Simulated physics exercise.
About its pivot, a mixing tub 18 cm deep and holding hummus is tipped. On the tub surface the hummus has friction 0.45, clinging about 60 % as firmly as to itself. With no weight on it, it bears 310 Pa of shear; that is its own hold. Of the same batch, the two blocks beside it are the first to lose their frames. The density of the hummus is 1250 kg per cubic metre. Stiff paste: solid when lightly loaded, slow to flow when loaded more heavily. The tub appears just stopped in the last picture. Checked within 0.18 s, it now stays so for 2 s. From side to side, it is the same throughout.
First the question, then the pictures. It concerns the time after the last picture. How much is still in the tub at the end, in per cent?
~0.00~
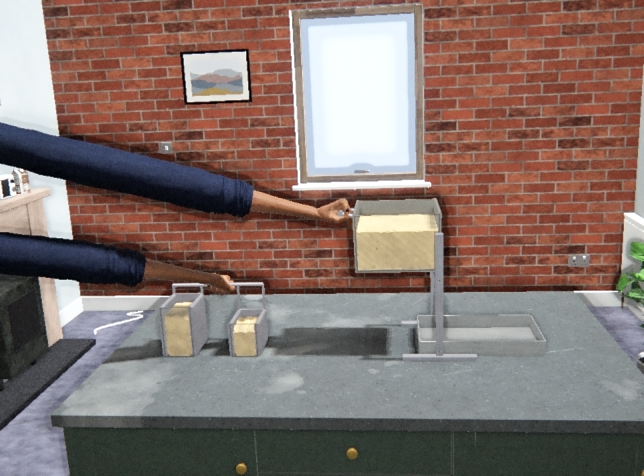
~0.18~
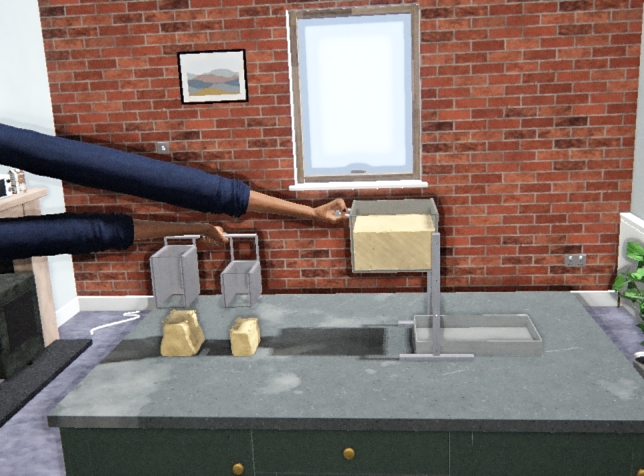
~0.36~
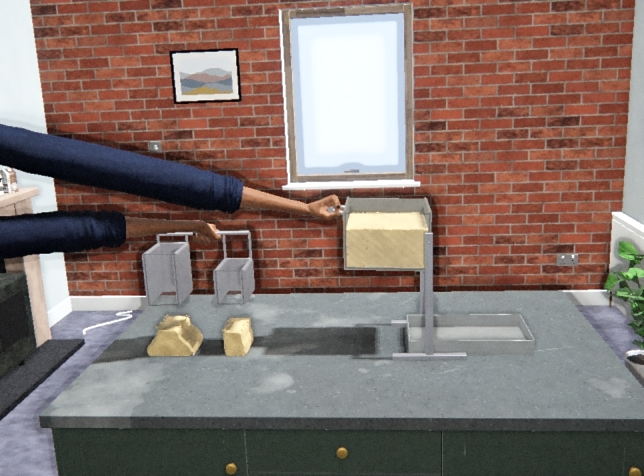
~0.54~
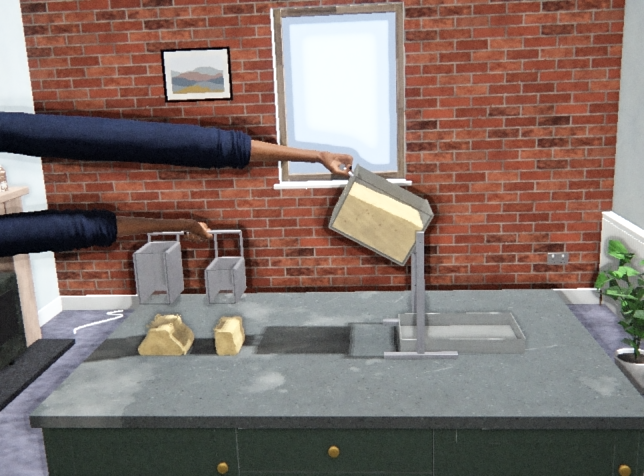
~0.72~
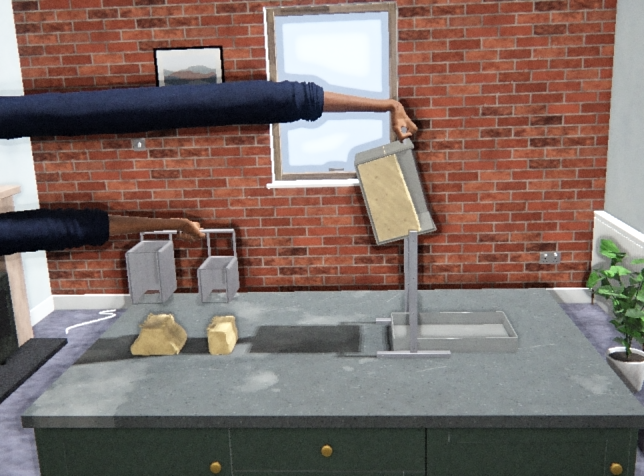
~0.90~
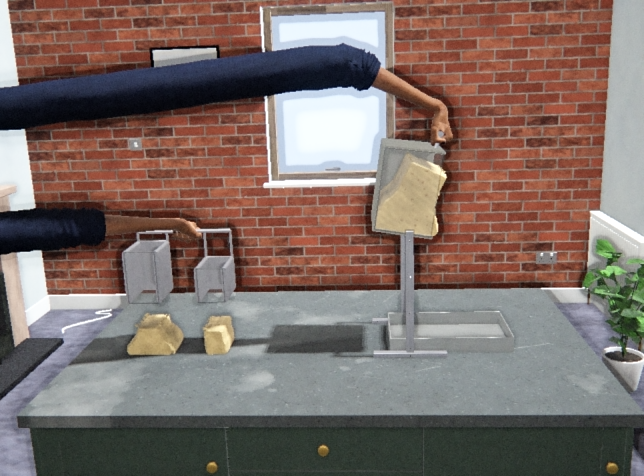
Around 25 percent.
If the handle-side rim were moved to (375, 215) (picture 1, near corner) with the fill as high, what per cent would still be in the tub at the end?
About 35 % stays in the tub.
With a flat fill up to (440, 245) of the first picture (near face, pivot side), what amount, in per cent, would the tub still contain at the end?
I'd guess around 40 in a hundred.
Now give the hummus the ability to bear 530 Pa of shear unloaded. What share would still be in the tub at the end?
I'd say around 30 percent.
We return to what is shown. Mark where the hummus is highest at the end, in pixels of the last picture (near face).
Looking at the last picture, I'd put it at about (407, 215).
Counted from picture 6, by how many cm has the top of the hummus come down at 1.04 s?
Roughly 14 cm.
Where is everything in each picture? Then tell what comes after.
Handle-side rim at (355, 216), tilt 0 degrees; crest of the hummus at (360, 231); block heights 15 cm, 9.6 cm (left to right), in the first frame.
Handle-side rim at (352, 216), tilt 0 degrees; crest of the hummus at (357, 231); block heights 12 cm, 9.3 cm (left to right), in the second frame.
Handle-side rim at (346, 212), tilt 2 degrees; crest of the hummus at (350, 229); block heights 10 cm, 9.2 cm (left to right), in the third frame.
Handle-side rim at (358, 176), tilt 30 degrees; crest of the hummus at (349, 194); block heights 10 cm, 9.2 cm (left to right), in the fourth frame.
Handle-side rim at (413, 148), tilt 75 degrees; crest of the hummus at (391, 156); block heights 10 cm, 9.2 cm (left to right), in the fifth frame.
Handle-side rim at (444, 155), tilt 98 degrees; crest of the hummus at (412, 163); block heights 10 cm, 9.2 cm (left to right), in the sixth frame.
After 1.04 s, the tub is at 98 degrees and holds 41 %.
After 1.21 s, the tub is at 98 degrees and holds 27 %.
After 1.38 s, the tub is at 98 degrees and holds 25 %.
After 1.55 s, the tub is at 98 degrees and holds 25 %.
After 2.90 s, the tub is at 98 degrees and holds 25 %.
